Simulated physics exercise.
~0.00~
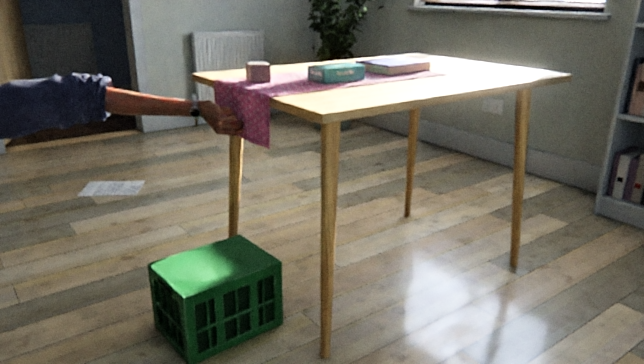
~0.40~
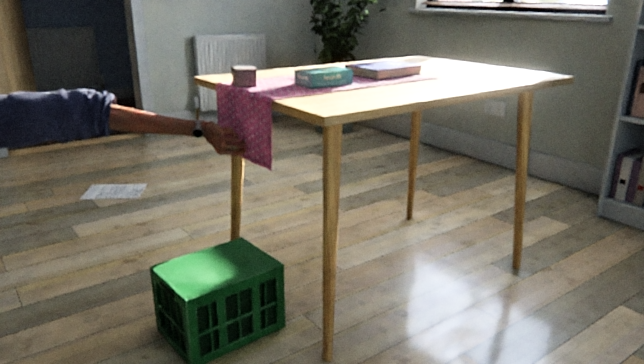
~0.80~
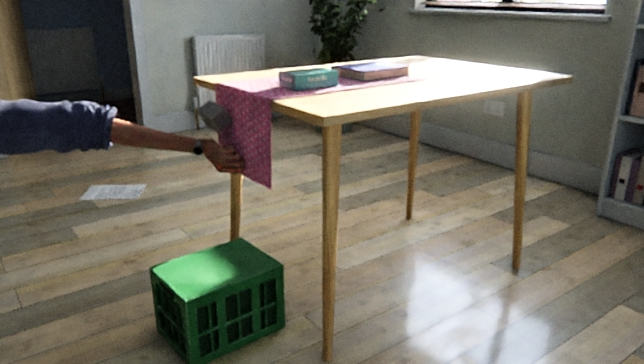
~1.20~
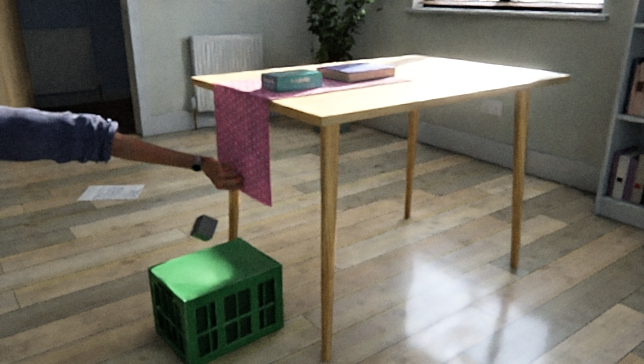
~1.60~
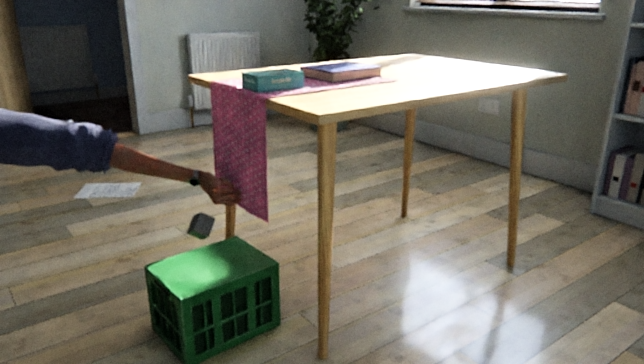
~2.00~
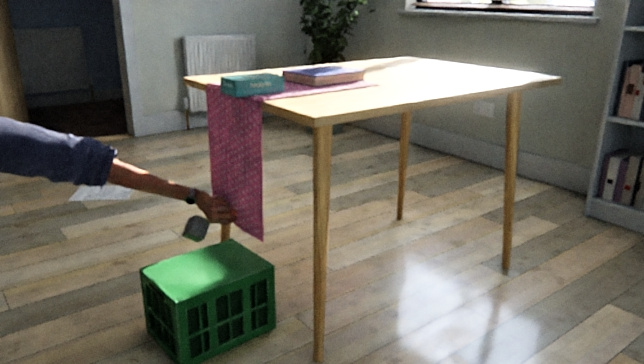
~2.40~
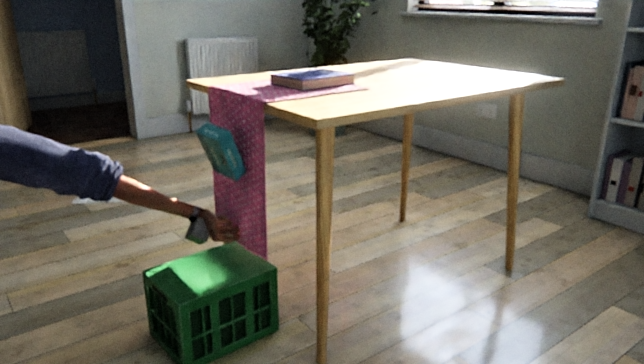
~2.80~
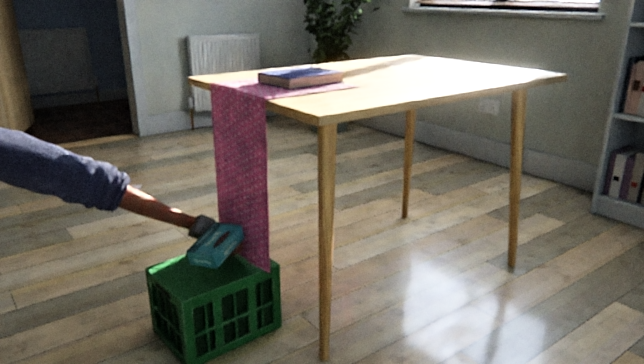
A pink tablecloth was tugged down over the left end of a table by a hand, carrying a small grey block off the edge and then a turquoise packet, until its hem reached the green crate below, with the blue book still on the table.
